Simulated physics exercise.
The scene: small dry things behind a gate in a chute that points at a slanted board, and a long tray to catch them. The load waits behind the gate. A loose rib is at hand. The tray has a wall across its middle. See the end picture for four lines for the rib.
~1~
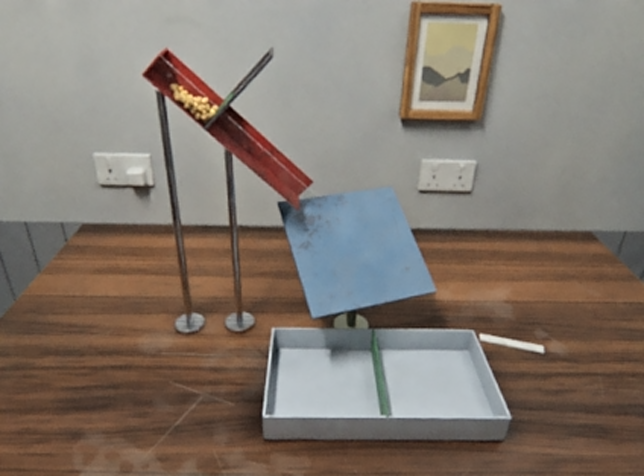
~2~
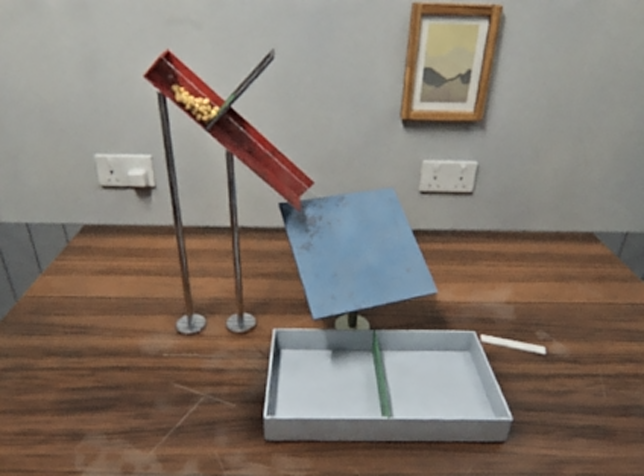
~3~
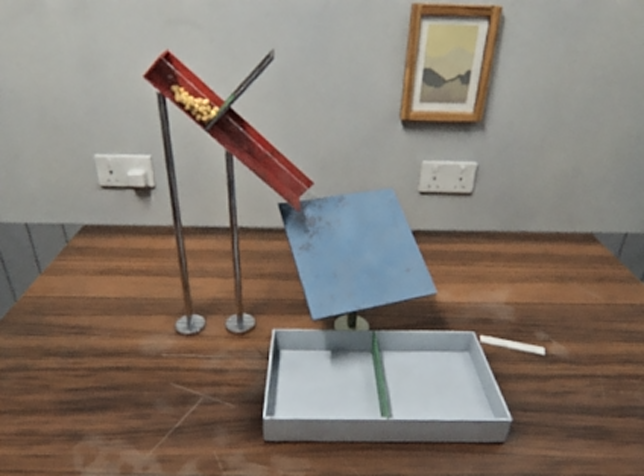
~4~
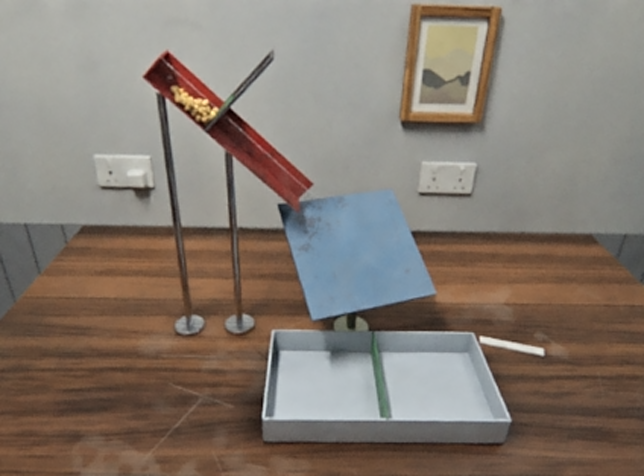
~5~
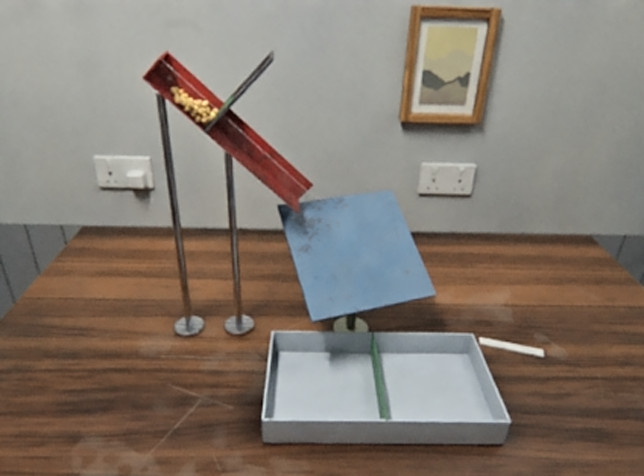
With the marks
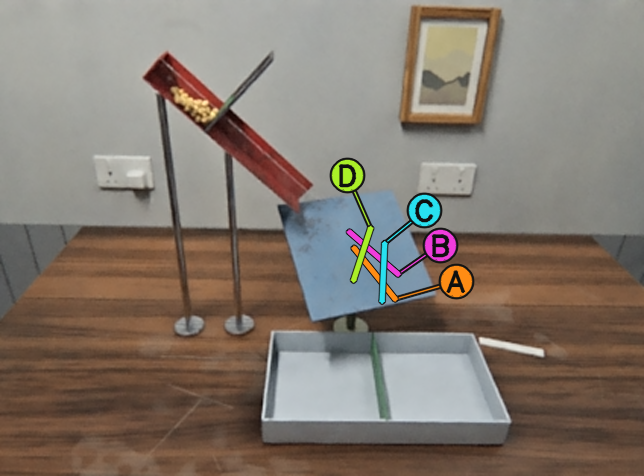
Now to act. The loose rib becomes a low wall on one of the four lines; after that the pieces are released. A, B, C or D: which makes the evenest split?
Best: C.
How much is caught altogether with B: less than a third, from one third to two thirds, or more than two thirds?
More than two thirds.
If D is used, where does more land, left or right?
Left.
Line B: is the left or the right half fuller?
More lands on the right.
On the marked copy, line A from (354, 248) to (395, 299); line B from (349, 231) to (398, 274); line C from (384, 243) to (382, 301); line D from (370, 228) to (353, 280).
For line A, of what is caught, a small share in the left half, all but a few in the right.
For line B, of what is caught, a small share in the left half, all but a few in the right.
For line C, of what is caught, close to two thirds in the left half, close to a third in the right.
For line D, of what is caught, the bulk in the left half, a small share in the right.
